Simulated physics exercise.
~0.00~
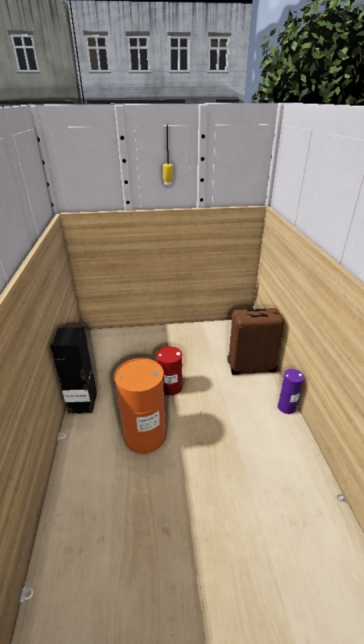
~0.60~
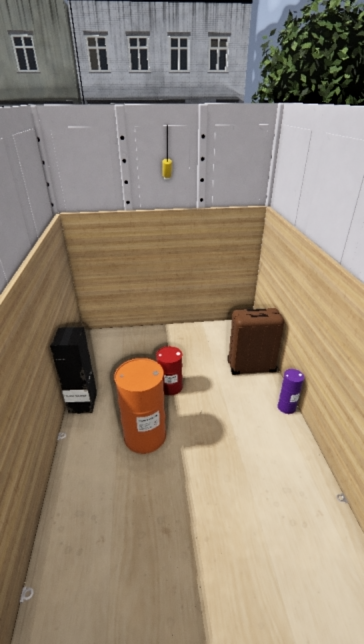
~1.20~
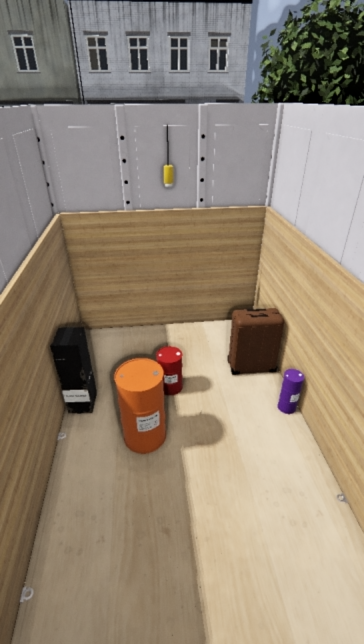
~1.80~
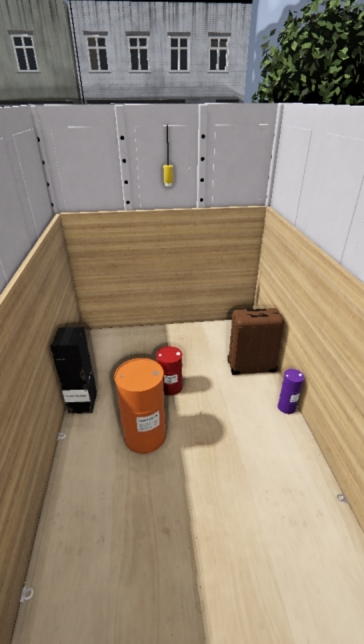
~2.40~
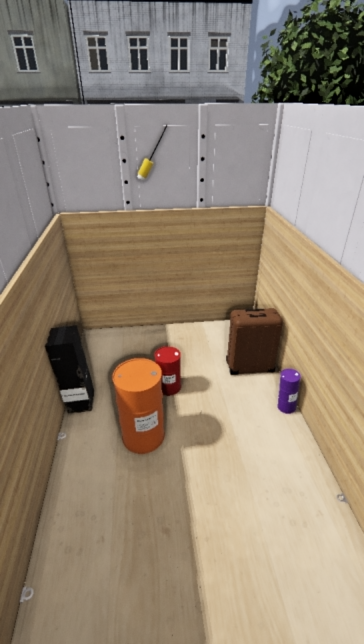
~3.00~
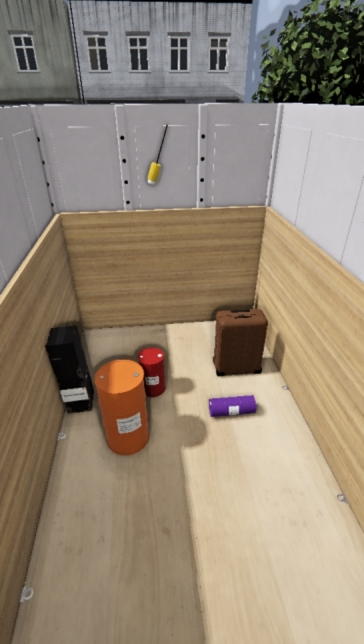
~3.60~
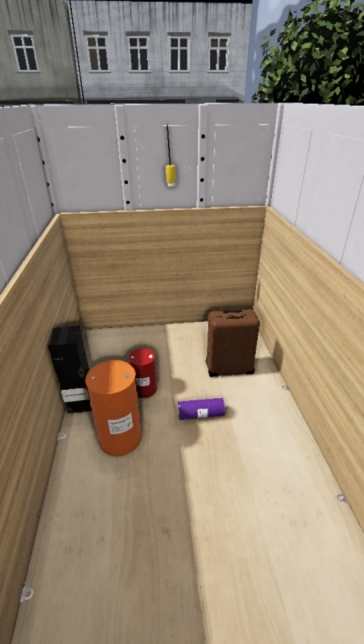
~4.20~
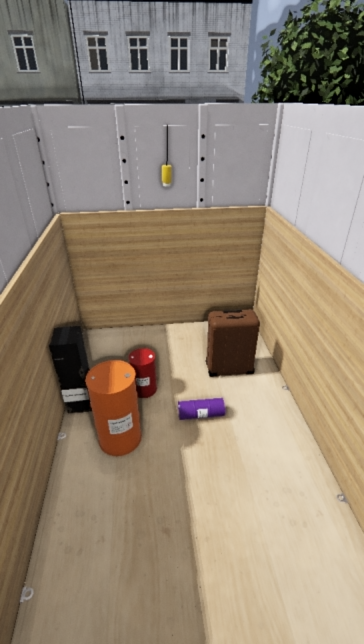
To begin with, an orange drum, a red canister, a black box, a brown case and a purple canister stand upright in a wood-lined load bay, while a yellow lamp hangs from a cord at the far end. Everything on the floor stays still at first. Then the lamp swings to the left, and the purple canister topples onto its side and moves left. The drum, red canister and case also shift left but remain upright, while the black box stays by the left wall. Finally, the lamp hangs straight again and the load rests, with only the purple canister lying down.
